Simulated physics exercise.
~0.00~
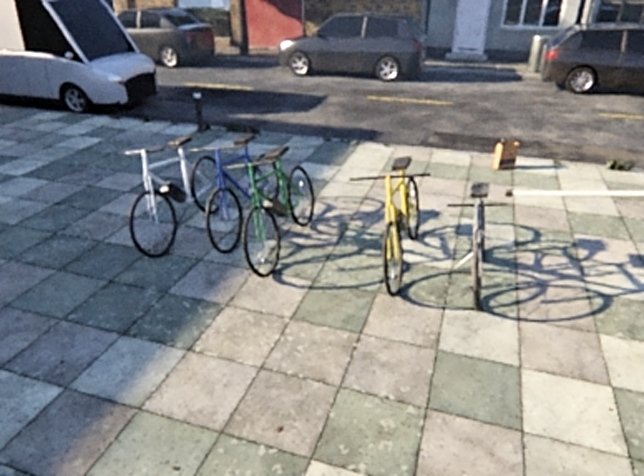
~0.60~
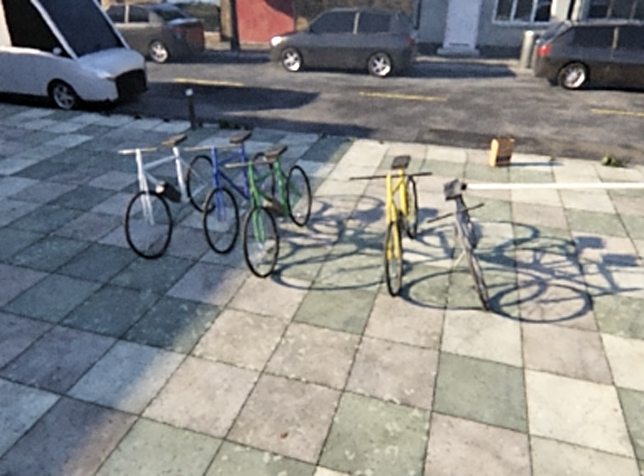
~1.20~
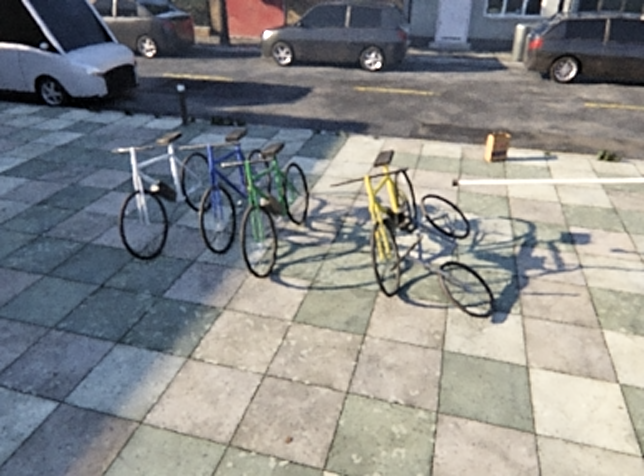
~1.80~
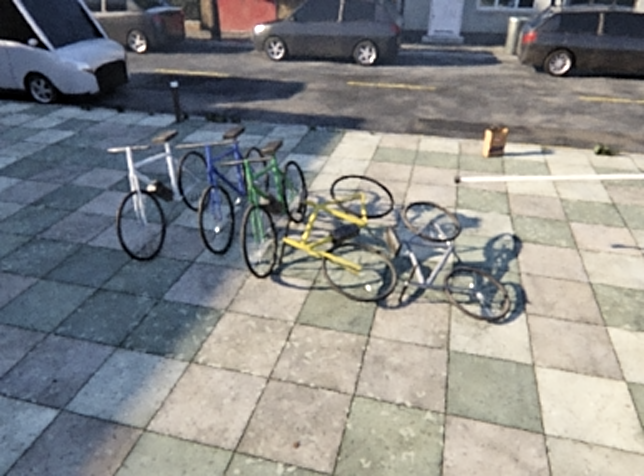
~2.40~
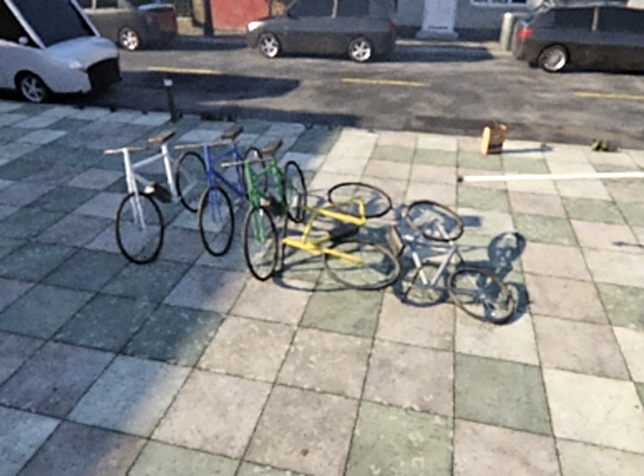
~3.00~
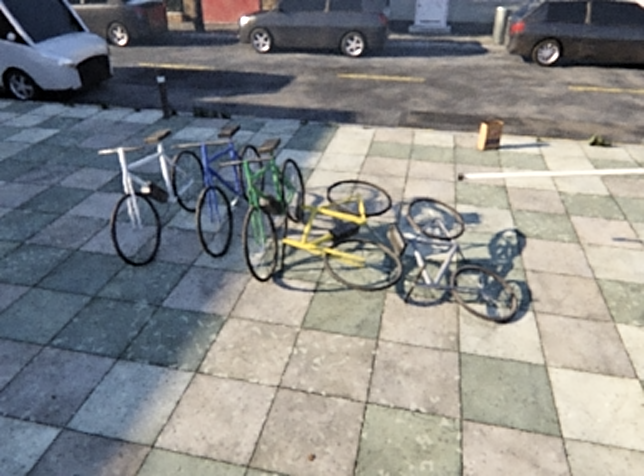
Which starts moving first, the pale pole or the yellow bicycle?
The pale pole starts moving first, sliding left towards the grey bicycle. The yellow bicycle only begins to tip after that.
